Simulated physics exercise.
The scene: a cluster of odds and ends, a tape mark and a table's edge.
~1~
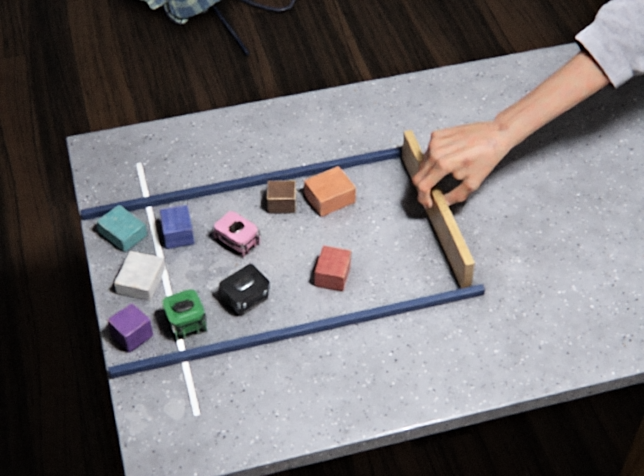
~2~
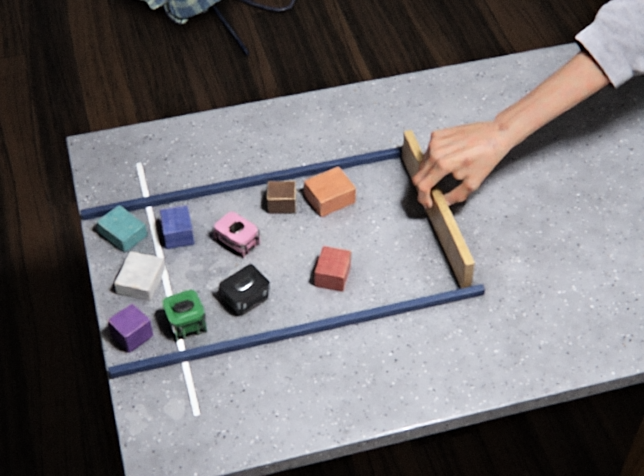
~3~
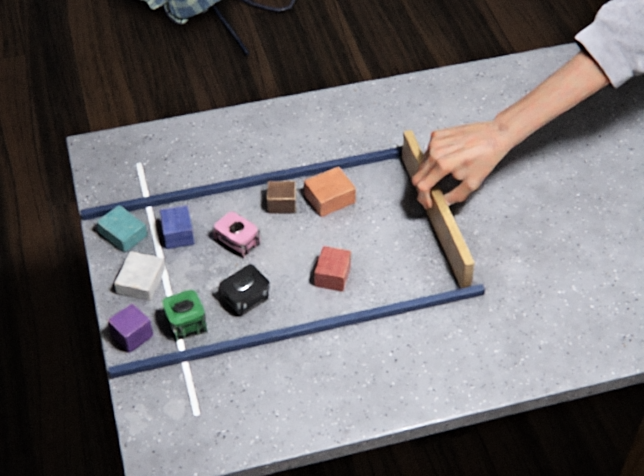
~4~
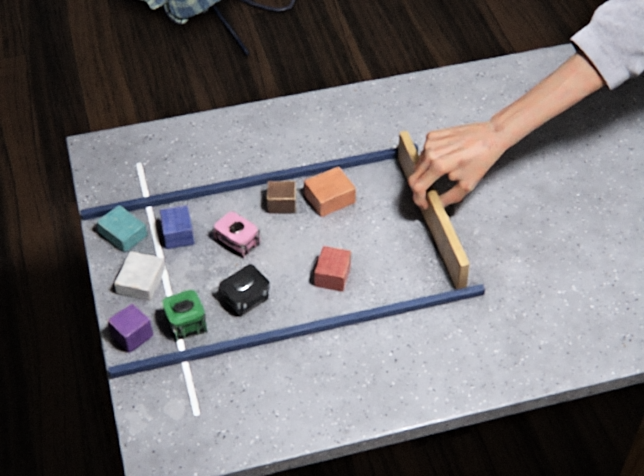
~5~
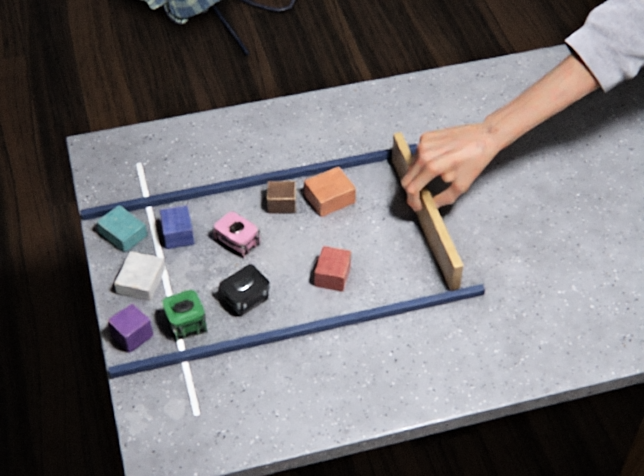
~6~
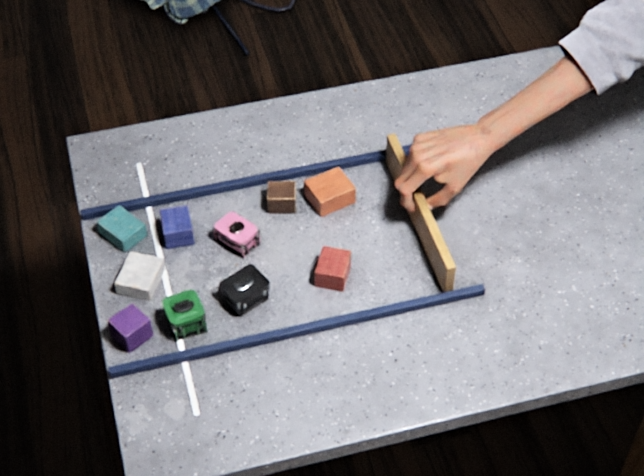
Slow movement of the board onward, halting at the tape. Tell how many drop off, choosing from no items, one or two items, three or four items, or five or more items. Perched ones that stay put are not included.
It ends with three pieces or four gone from the top.
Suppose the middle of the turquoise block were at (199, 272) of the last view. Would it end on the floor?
From that start the object is safe.
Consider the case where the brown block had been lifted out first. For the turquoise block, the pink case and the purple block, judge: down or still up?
Turquoise block - gone, pink case - safe, purple block - gone.
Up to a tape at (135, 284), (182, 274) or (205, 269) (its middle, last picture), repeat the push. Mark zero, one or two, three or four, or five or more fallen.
One after another: More than four; one or two; one to two.
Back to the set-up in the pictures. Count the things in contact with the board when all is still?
Count: 3.
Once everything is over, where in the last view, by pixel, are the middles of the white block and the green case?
The first comes to rest at (99, 282), and the second at (103, 342).
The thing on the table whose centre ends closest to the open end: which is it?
That one is the green case.
Early on, none off yet; purple block at rest near (131, 328); turquoise block at rest near (122, 229); white block at rest near (140, 276).
Finally, the number that fall off is three or four; lost, blue block, turquoise block and purple block.
